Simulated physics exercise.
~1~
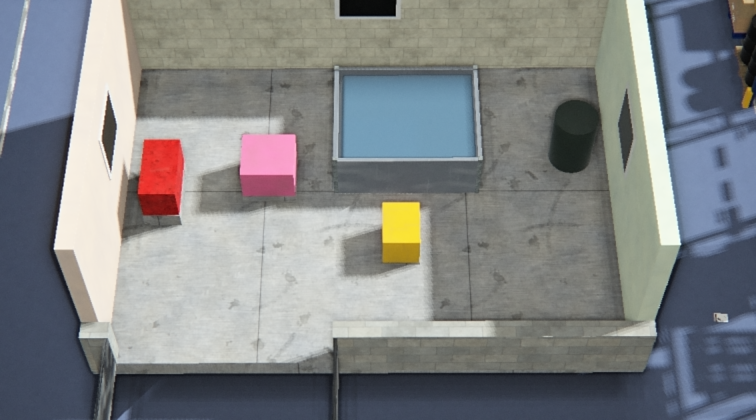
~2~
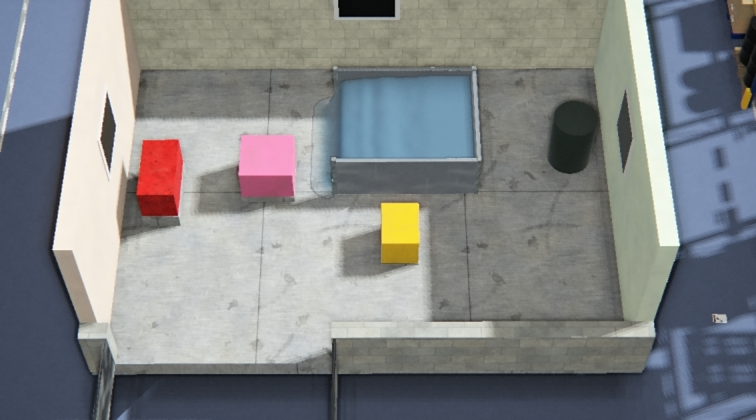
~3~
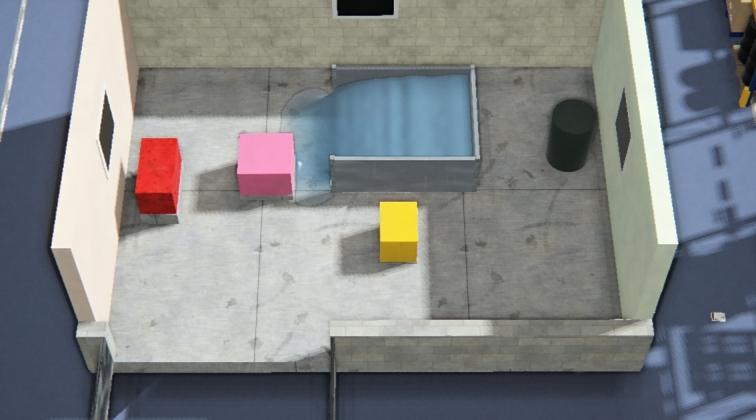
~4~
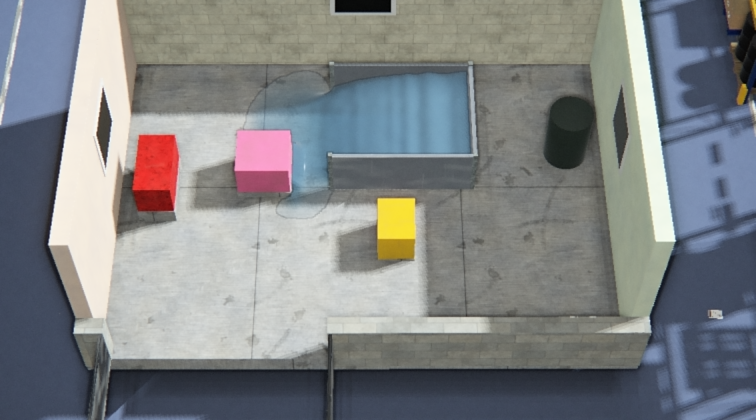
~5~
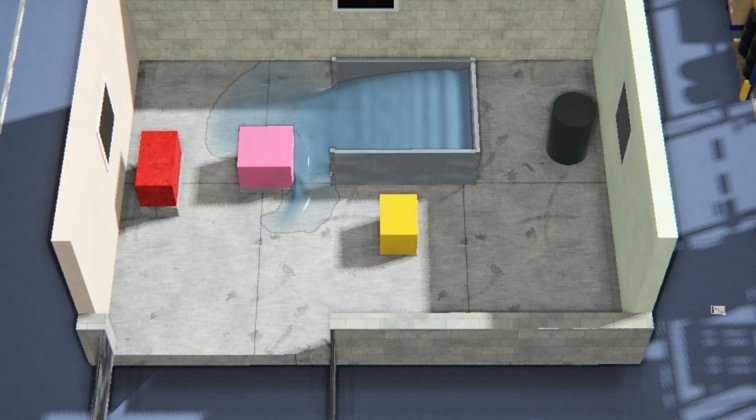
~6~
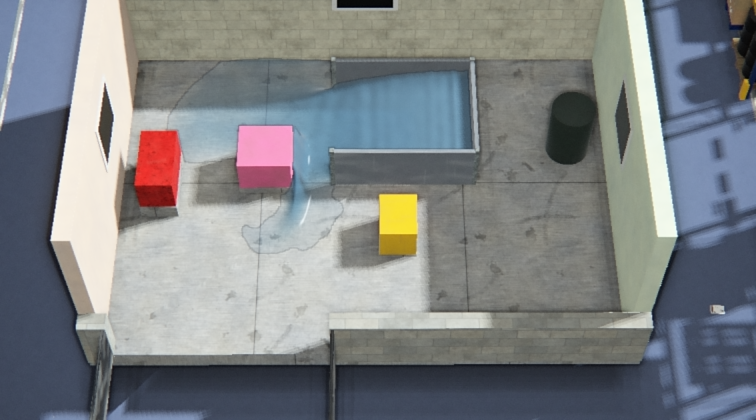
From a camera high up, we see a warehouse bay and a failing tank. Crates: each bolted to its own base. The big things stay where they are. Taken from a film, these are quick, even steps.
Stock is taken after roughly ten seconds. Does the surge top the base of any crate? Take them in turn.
Outcome: The red crate meets the water; the pink crate meets the water; the yellow crate meets the water.
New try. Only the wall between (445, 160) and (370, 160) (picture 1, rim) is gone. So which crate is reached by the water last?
Answer: The red one.
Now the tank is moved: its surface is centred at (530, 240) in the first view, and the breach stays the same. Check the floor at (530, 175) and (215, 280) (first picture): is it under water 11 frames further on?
The first is not reached, and then the second is wetted.
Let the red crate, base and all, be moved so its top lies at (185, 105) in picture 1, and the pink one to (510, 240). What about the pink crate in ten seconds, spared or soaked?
Result - pink avoids the flood.
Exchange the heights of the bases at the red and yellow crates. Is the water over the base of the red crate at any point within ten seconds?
Note: Red crate is flooded.
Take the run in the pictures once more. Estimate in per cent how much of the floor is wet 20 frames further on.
I make it 65 per cent.
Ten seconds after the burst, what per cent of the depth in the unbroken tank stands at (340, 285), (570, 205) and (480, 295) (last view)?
Going in order, that's 2, 2 and 2 %.
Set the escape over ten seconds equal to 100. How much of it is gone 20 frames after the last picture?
Roughly 20 %.
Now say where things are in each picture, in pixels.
Still water in the open tank at (407, 116), in the first frame.
Water pours out at (338, 135) and has run to (331, 195), in the second frame.
Water pours out at (336, 136) and has run to (301, 200), in the third frame.
Water pours out at (334, 134) and has run to (290, 214), in the fourth frame.
Water pours out at (336, 130) and has run to (219, 104), in the fifth frame.
The front is at (175, 116), out from the gap at (336, 130), in the sixth frame.
A moment on, water covers 35 % of the floor; the red crate water round its plinth, the pink crate water round its plinth, the yellow crate water round its plinth.
Next, water covers 50 % of the floor; the red crate water round its plinth, the pink crate water round its plinth, the yellow crate water round its plinth.
Then, water covers 65 % of the floor; the red crate water round its plinth, the pink crate water round its plinth, the yellow crate water round its plinth.
Later, water covers 75 % of the floor; the red crate water round its plinth, the pink crate water round its plinth, the yellow crate water round its plinth.
In the end, water covers 90 % of the floor; the red crate was topped, the pink crate was topped, the yellow crate was topped.
